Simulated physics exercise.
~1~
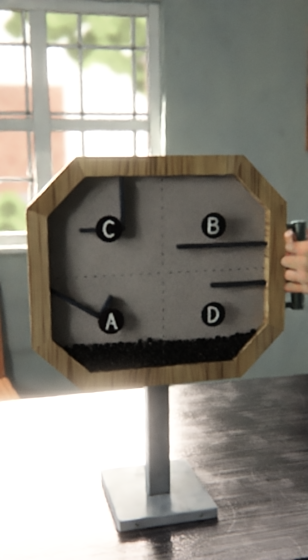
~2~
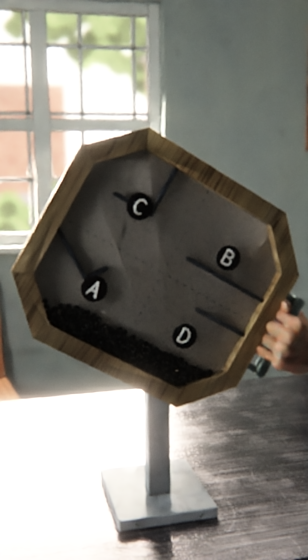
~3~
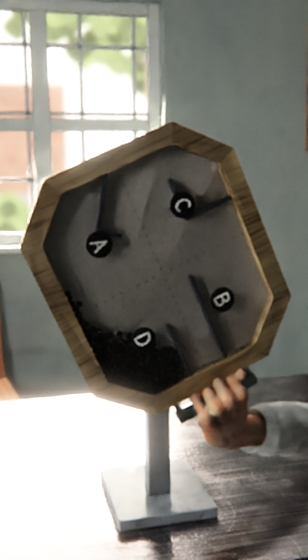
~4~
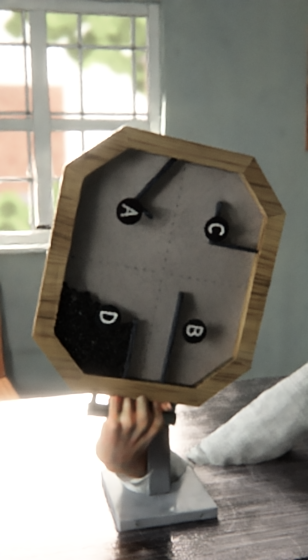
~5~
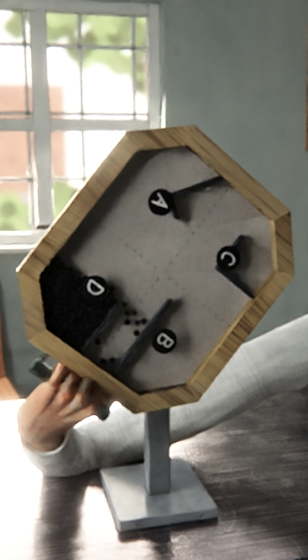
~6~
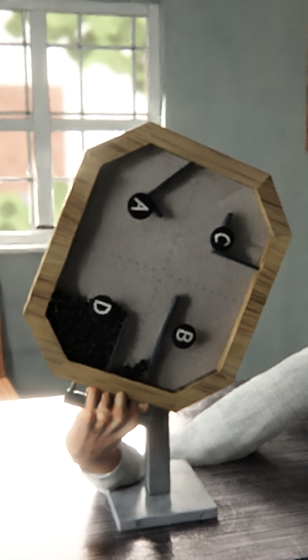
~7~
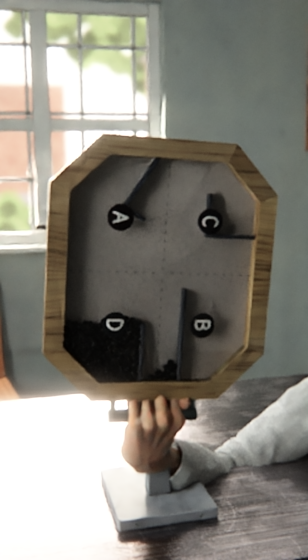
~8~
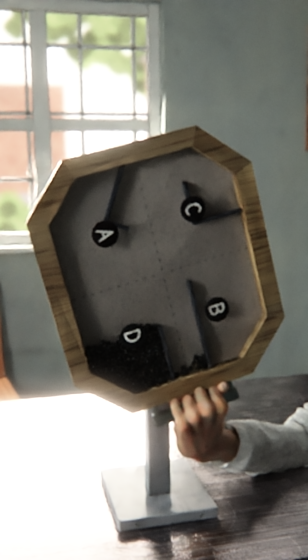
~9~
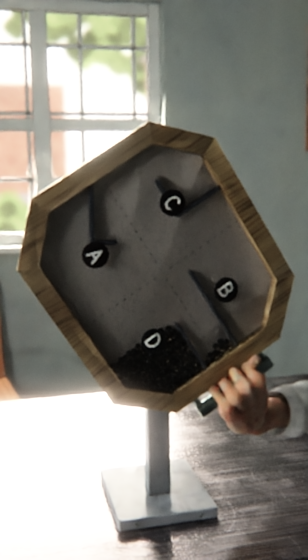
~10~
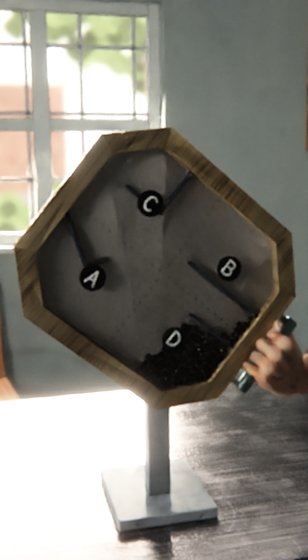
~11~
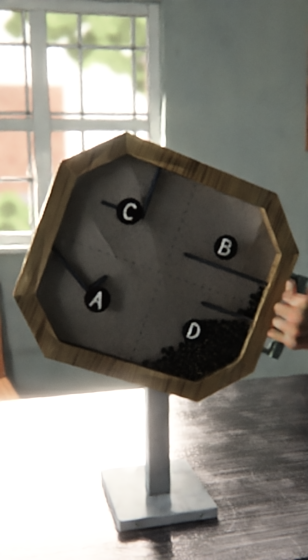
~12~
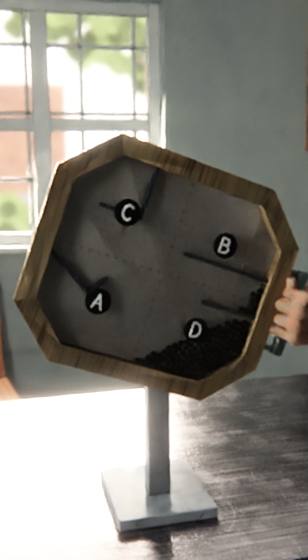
Black beads lie in a low layer along the bottom of an eight-sided wooden case with lettered quarters, mounted on a stand before a window. A hand at the right edge turns the case clockwise, and the beads slide to the lower left, piling up around D. As the hand passes beneath to the left, the case tips well past a quarter turn, with a few beads scattering near B. The hand then swings it back counterclockwise, and the beads shift rightward along the bottom. It stops still tilted slightly clockwise, with the beads heaped at the lower right, mostly by D.
